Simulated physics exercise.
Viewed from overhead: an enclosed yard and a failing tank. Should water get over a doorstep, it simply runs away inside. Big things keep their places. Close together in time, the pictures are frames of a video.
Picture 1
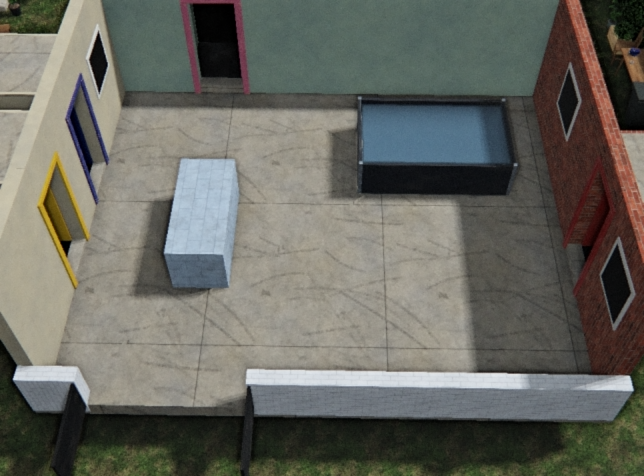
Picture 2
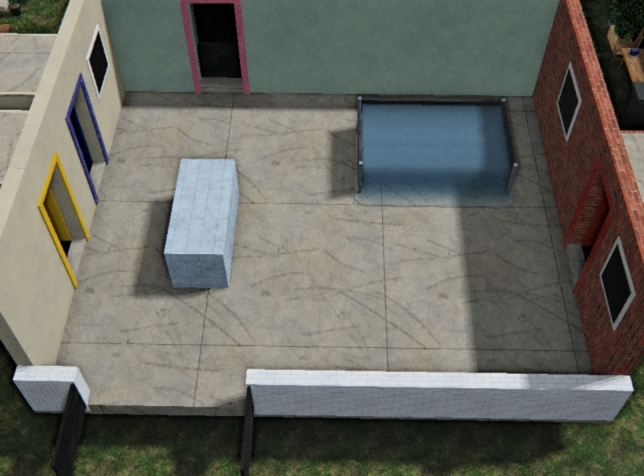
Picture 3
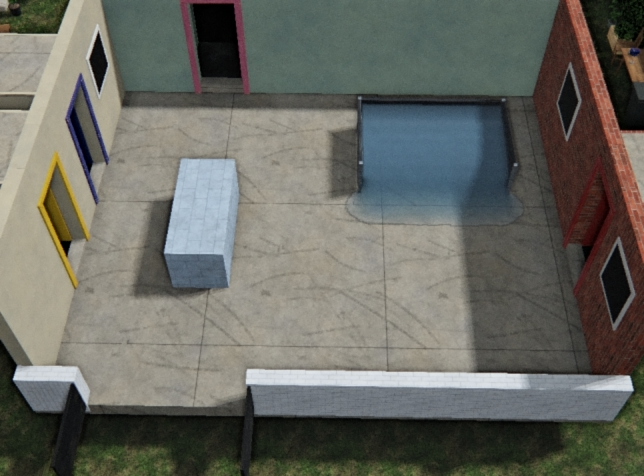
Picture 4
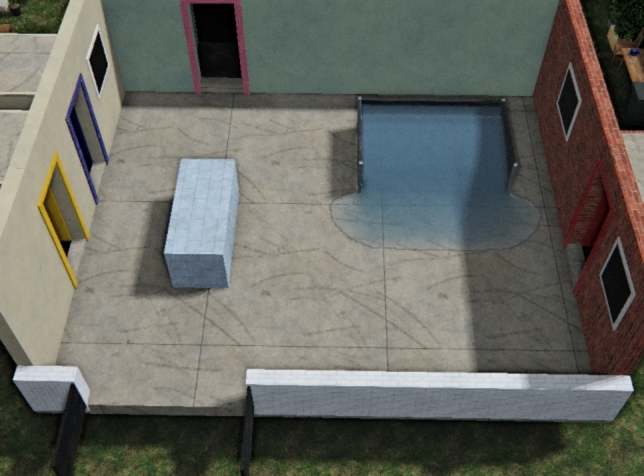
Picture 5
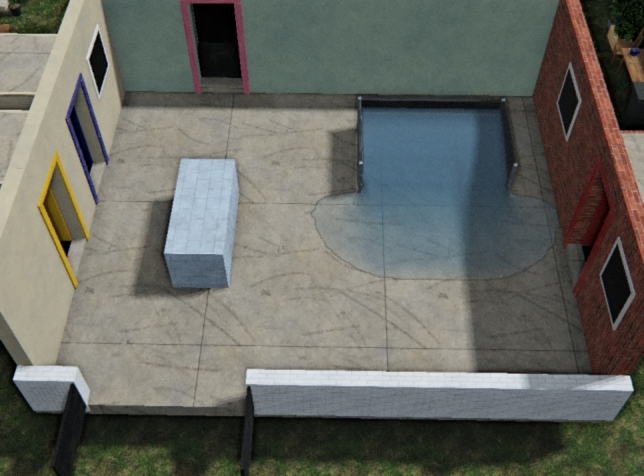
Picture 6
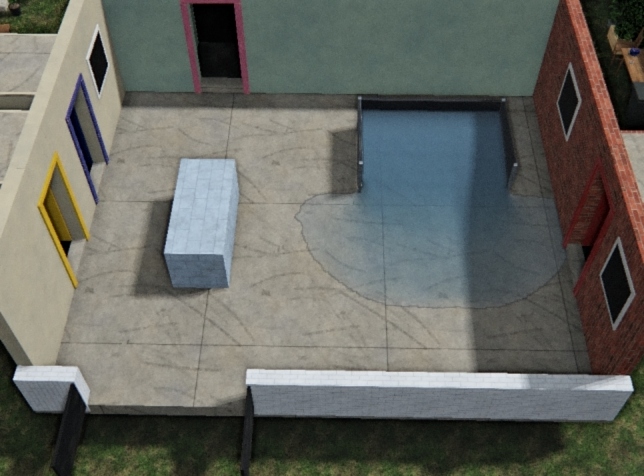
The clip shows an overhead view of a walled yard with a pale block and a dark-sided tank of water, whose front side opens as water pours out and spreads forward and sideways across the paved floor.
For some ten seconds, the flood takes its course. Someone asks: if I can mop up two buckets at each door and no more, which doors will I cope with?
Result: Red door: Limit not exceeded; yellow door: Limit not exceeded; pink door: Limit not exceeded; blue door: Limit not exceeded.
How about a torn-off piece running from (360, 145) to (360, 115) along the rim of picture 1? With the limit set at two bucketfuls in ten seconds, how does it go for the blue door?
The blue door exceeds the limit.
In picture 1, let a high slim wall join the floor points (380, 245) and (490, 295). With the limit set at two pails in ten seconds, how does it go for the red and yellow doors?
After that, red door tops the limit and yellow door misses the mark.
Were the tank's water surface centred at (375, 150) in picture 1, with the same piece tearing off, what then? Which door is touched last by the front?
Answer: The one in pink.
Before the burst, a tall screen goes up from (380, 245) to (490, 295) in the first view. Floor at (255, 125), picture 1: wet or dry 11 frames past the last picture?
That spot would be high and dry.
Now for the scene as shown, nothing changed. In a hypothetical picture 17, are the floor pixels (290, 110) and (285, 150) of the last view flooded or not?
Not wet, not wet.
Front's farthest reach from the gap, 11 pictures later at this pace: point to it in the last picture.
The farthest wet point should be near (223, 392).
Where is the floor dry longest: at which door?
My answer: The one in pink.
A moment on, water covers 35 % of the floor; the red door wet at the sill, nothing in, the yellow door not reached, the pink door not reached, the blue door not reached.
Next, water covers 40 % of the floor; the red door wet at the sill, nothing in, the yellow door not reached, the pink door not reached, the blue door not reached.
Then, water covers 45 % of the floor; the red door wet at the sill, nothing in, the yellow door not reached, the pink door not reached, the blue door not reached.
Later, water covers 60 % of the floor; the red door under two buckets in, the yellow door wet at the sill, nothing in, the pink door not reached, the blue door wet at the sill, nothing in.
In the end, water covers 95 % of the floor; the red door under two buckets in, the yellow door wet at the sill, nothing in, the pink door wet at the sill, nothing in, the blue door wet at the sill, nothing in.
